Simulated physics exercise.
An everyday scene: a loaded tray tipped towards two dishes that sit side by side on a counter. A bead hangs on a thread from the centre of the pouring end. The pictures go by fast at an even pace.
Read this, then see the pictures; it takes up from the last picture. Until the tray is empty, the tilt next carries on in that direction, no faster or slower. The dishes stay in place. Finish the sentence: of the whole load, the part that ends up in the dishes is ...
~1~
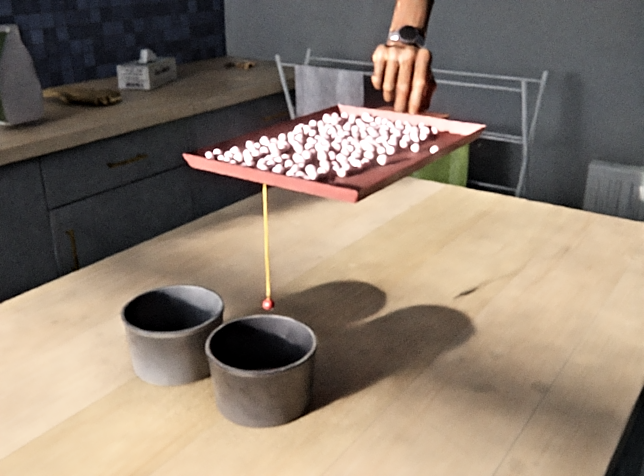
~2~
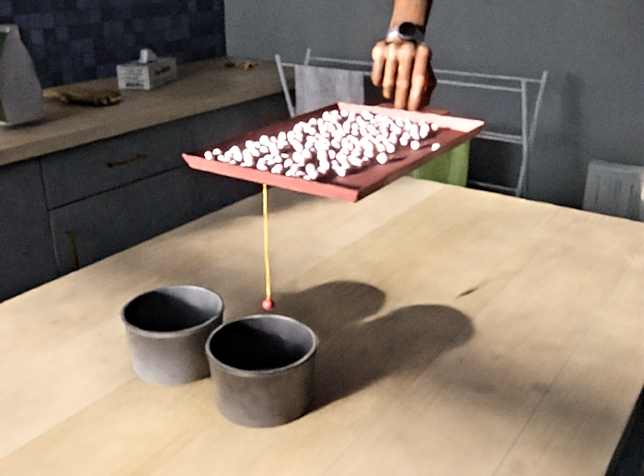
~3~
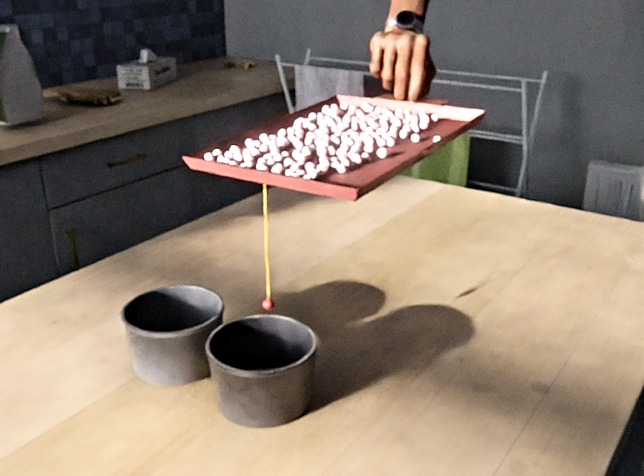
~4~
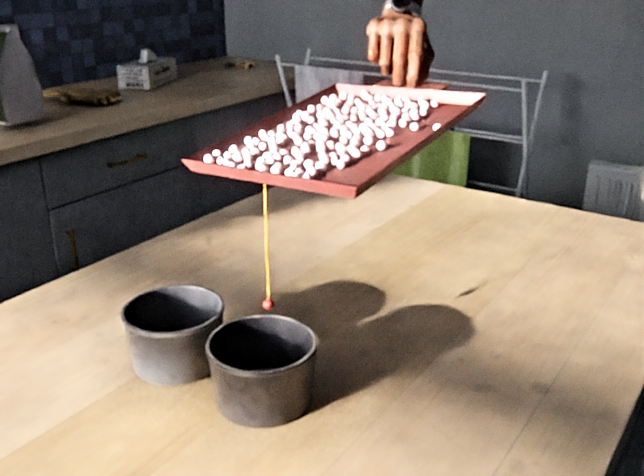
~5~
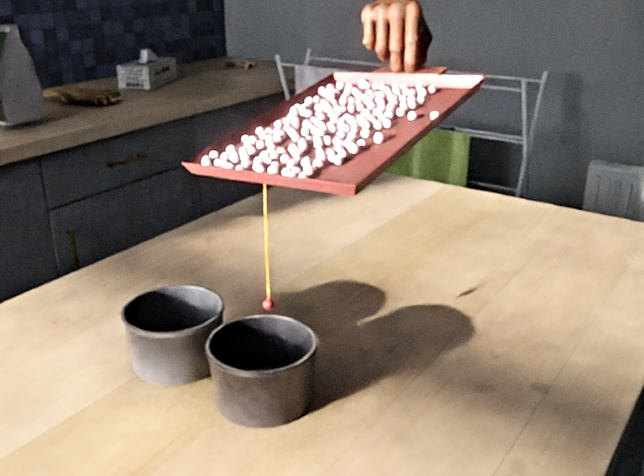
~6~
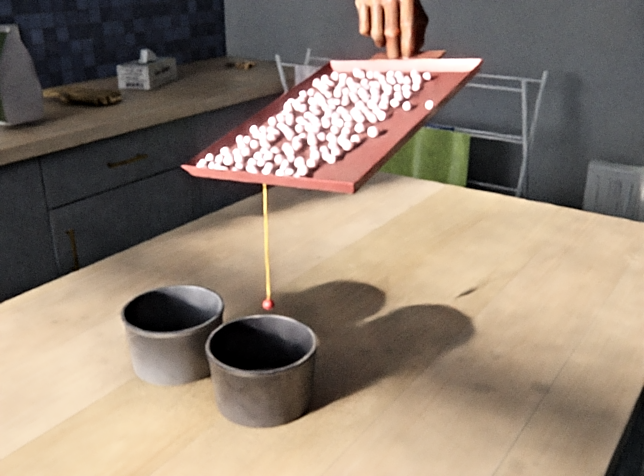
... more than half.
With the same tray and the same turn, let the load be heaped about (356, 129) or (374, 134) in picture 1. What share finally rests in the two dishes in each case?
You'd see roughly 80 per cent first and roughly 70 per cent second.
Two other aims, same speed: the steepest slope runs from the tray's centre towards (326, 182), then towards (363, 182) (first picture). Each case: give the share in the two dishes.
Roughly 20 percent first and 10 percent second.
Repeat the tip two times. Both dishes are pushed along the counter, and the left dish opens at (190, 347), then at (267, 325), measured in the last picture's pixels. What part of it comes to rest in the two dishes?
10 %, 10 %.
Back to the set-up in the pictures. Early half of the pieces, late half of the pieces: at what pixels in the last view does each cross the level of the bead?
Near (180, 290) and later near (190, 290).
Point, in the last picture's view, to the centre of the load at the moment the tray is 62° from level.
Roughly (198, 231).
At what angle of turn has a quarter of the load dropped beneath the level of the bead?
That would be about 55 degrees from level.
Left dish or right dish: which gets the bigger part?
It's the left side.
Shortly afterwards, tray tipped steeply; near a third on the tray; only a few in the right dish; near a third in the left dish; a little outside both; near a quarter in the air.
Next, tray tipped past a quarter turn; a little in the right dish; the bulk in the left dish; a little outside both; only a few in the air.
Some moments later, tray tipped past a quarter turn; a little in the right dish; the bulk in the left dish; a little outside both.
In the end, tray tipped past a quarter turn; a little in the right dish; the bulk in the left dish; a little outside both.
